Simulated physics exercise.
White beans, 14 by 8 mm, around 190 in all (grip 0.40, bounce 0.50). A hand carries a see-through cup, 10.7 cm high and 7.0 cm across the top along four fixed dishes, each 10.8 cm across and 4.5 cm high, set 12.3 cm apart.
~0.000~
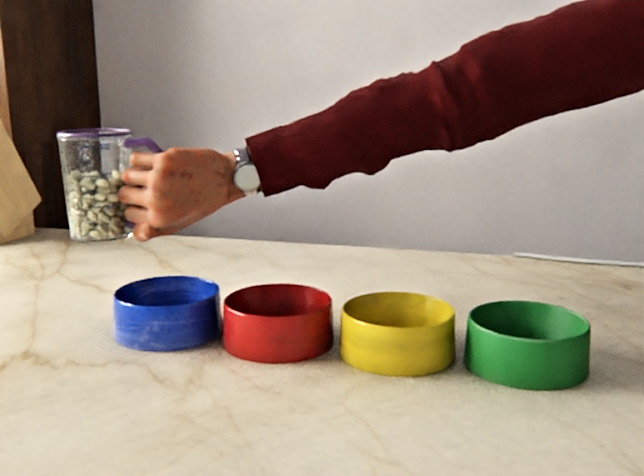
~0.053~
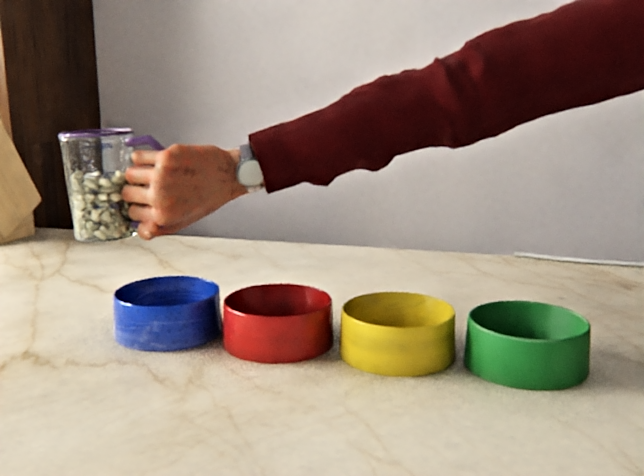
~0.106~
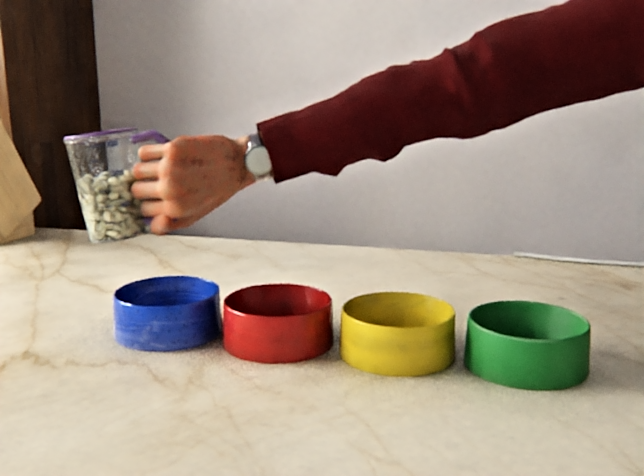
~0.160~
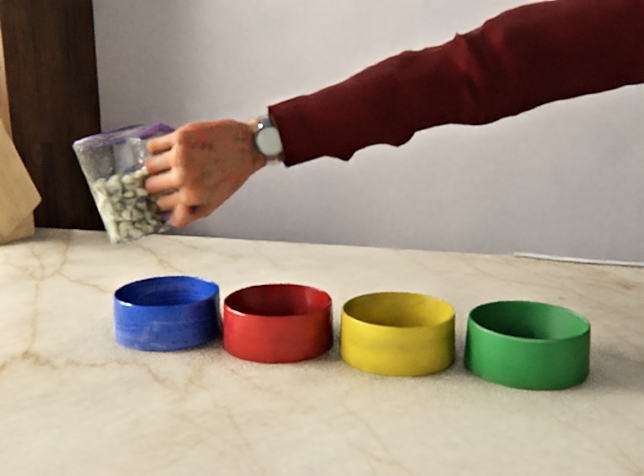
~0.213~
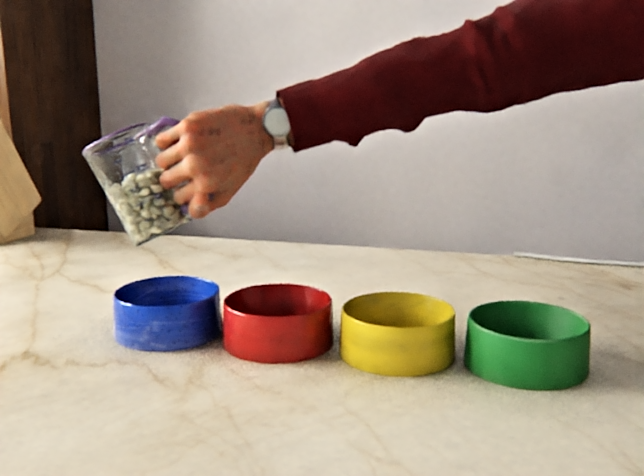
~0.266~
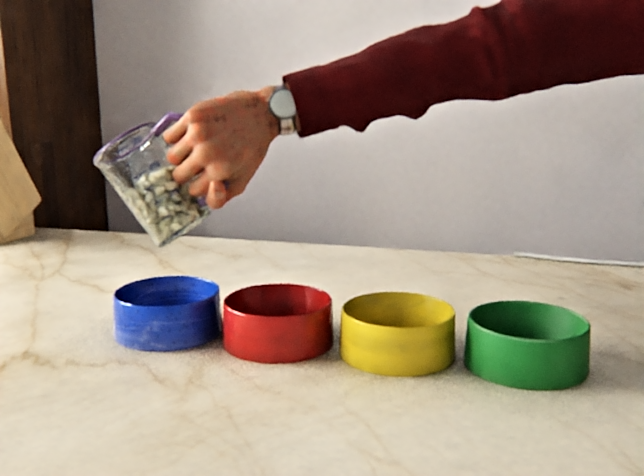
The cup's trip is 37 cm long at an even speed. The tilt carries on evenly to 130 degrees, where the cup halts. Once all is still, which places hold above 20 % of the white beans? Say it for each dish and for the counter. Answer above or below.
Red above, blue below, green below, yellow below, counter below.
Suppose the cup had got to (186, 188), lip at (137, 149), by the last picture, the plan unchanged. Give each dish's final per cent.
Red 0; blue 0; green 0; yellow 100.
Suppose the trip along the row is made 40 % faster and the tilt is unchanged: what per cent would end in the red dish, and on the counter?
Red 0; counter 0.
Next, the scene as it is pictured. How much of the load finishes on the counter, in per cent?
Roughly 10 per cent.
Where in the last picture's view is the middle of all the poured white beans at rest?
Near (290, 329).
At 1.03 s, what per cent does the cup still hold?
Some 5 per cent of the load.
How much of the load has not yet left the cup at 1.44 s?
About 0 per cent.
Then, at 0.73 s, tilt 115 degrees; cup holds 95 %.
Then, at 1.03 s, tilt 130 degrees; cup holds 5 %, red 85 %.
Then, at 1.44 s, tilt 130 degrees; cup holds 0 %, red 85 %, yellow 5 %.
At rest (1.9 s), red 85 %, blue 0 %, green 0 %, yellow 5 %, counter 10 %.
